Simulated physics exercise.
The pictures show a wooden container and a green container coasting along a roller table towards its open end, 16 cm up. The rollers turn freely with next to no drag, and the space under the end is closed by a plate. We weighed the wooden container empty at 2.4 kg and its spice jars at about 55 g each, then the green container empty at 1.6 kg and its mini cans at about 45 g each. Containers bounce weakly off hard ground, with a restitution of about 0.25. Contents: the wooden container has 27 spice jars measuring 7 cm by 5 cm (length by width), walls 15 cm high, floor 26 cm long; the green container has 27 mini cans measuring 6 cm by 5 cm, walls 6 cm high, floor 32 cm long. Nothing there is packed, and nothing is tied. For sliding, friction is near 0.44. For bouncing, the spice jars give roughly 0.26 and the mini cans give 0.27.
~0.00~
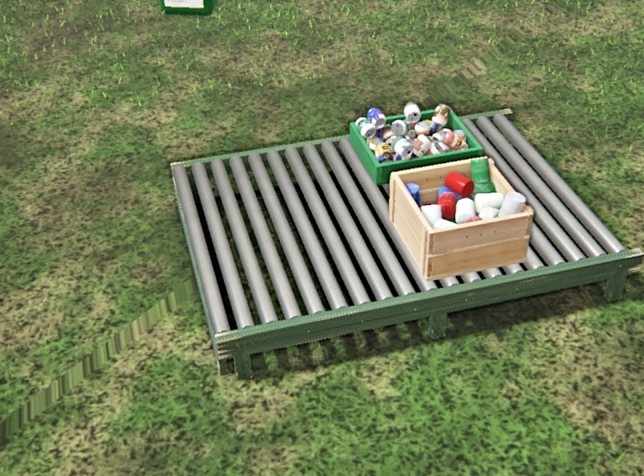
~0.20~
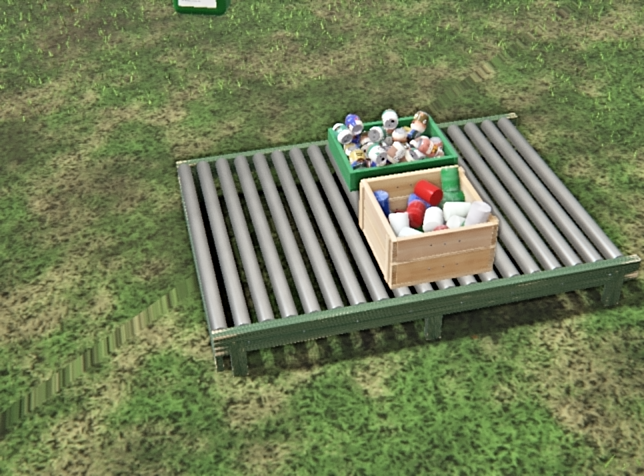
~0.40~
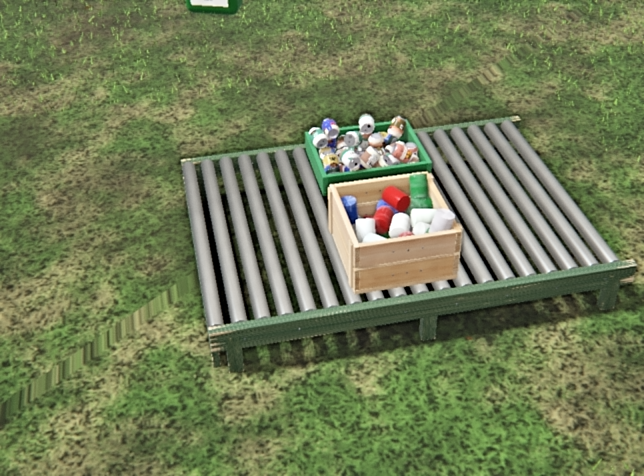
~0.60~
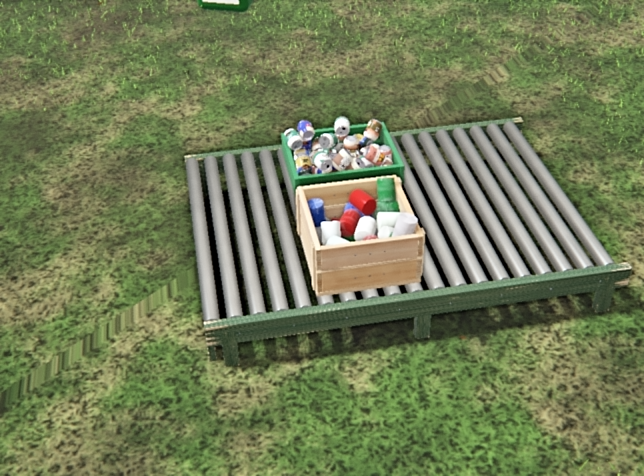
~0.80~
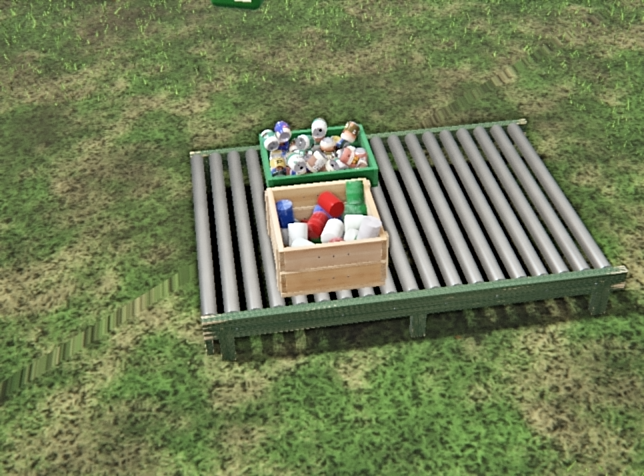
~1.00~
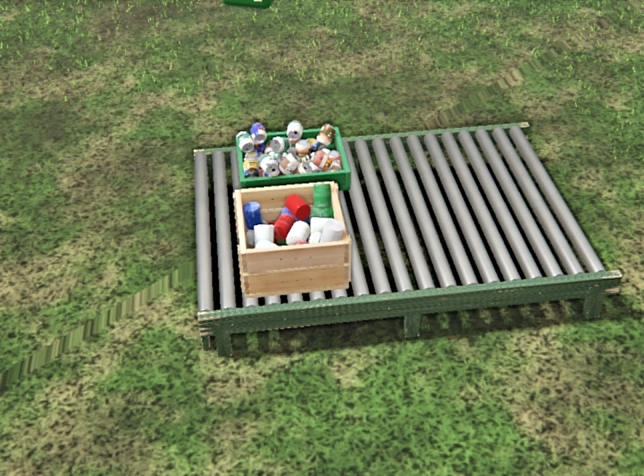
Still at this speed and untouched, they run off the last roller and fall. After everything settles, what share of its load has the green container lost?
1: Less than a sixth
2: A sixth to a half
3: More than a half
A sixth to a half.
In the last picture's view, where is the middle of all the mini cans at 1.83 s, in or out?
Near (172, 172) in pixels.
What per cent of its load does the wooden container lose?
Wooden container - about 10 per cent.
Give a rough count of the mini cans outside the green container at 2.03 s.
Count at that time: About 0.
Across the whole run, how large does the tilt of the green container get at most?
Peak lean: Roughly 35°.
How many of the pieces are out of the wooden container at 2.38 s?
Roughly, out by then: Wooden container 2.
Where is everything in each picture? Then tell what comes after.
In the first picture (we follow the rim corner now nearest the camera, unless another is named; the camera moves round a little), green container (by its farthest rim corner) at (446, 109); wooden container at (434, 231); 54 cm of track left ahead; nothing out yet.
The second picture shows green container at (425, 116); wooden container at (397, 239); 45 cm of track left ahead.
The third picture shows green container at (403, 121); wooden container at (359, 245); 36 cm of track left ahead.
The fourth picture shows green container at (380, 123); wooden container at (321, 248); 28 cm of track left ahead.
The fifth picture shows green container at (358, 126); wooden container at (284, 249); 19 cm of track left ahead.
The sixth picture shows green container at (334, 129); wooden container at (246, 251); 10 cm of track left ahead; nothing out yet.
After 1.23 s, the overhang begins.
After 1.83 s, the wooden container leans 16° with 0 of 27 out and the green container is level with 0 of 27 out.
After 2.03 s, the wooden container leans 39° with 1 of 27 out and the green container leans 34° with 0 of 27 out.
After 2.38 s, the wooden container leans 39° with 2 of 27 out and the green container leans 34° with 6 of 27 out.
Final count (at 2.68 s), the wooden container leans 39° with 2 of 27 out and the green container leans 34° with 7 of 27 out. Asked share, 7 of 27, 26 per cent.
